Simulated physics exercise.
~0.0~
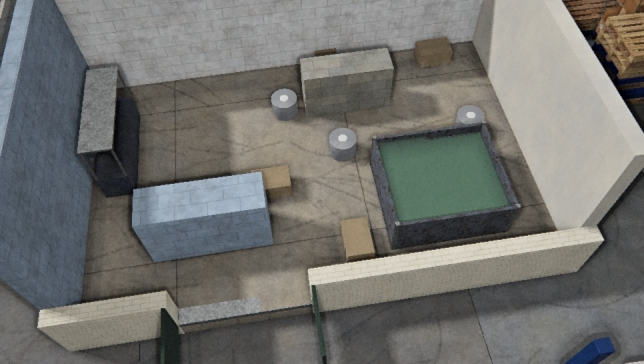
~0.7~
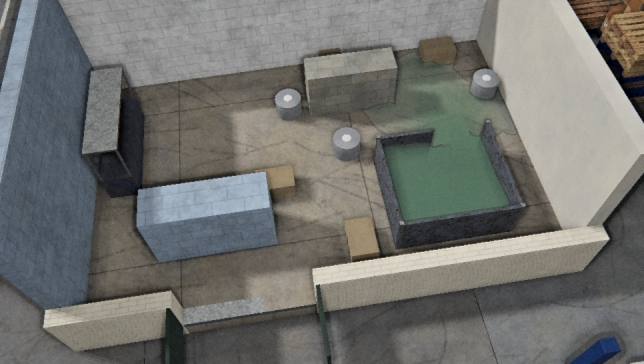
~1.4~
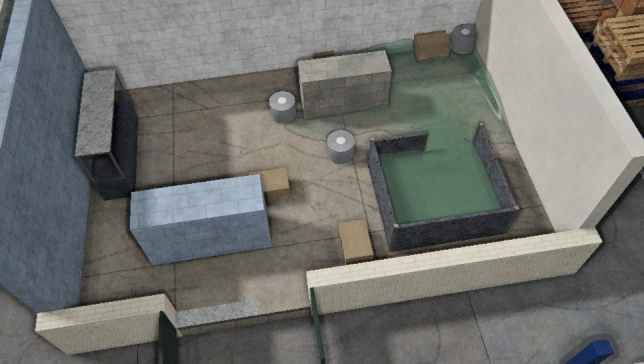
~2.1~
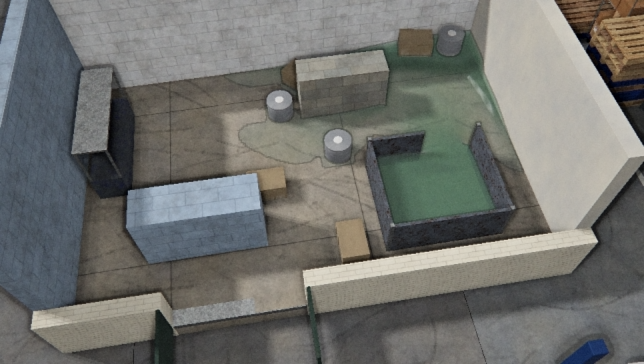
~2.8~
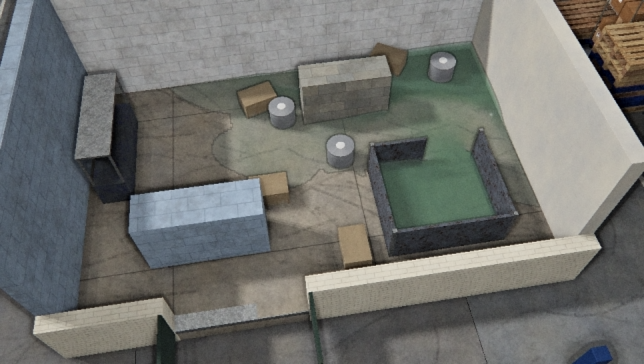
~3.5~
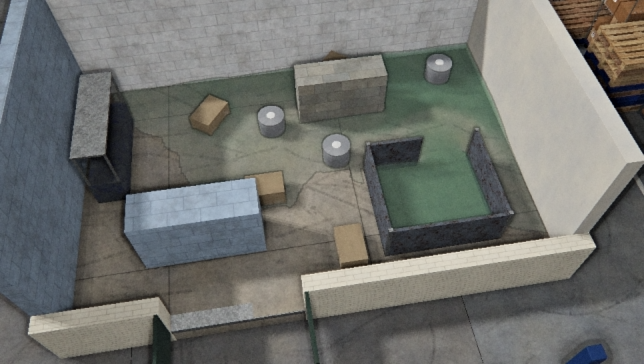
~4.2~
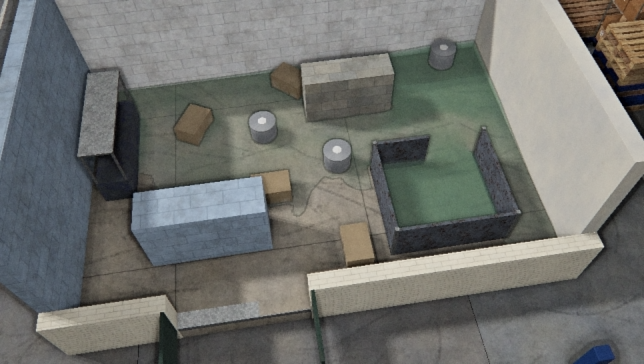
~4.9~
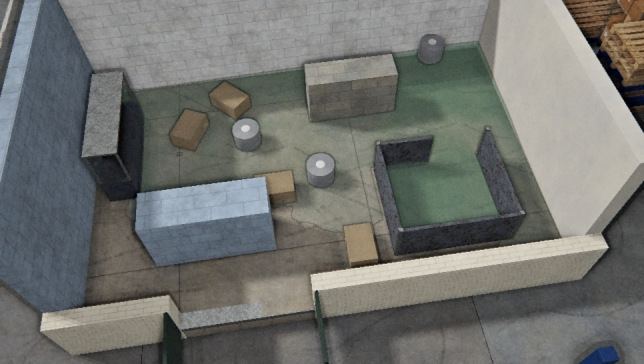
On a walled depot floor, green water escapes a tank and spreads, shifting crates and tubs leftward.
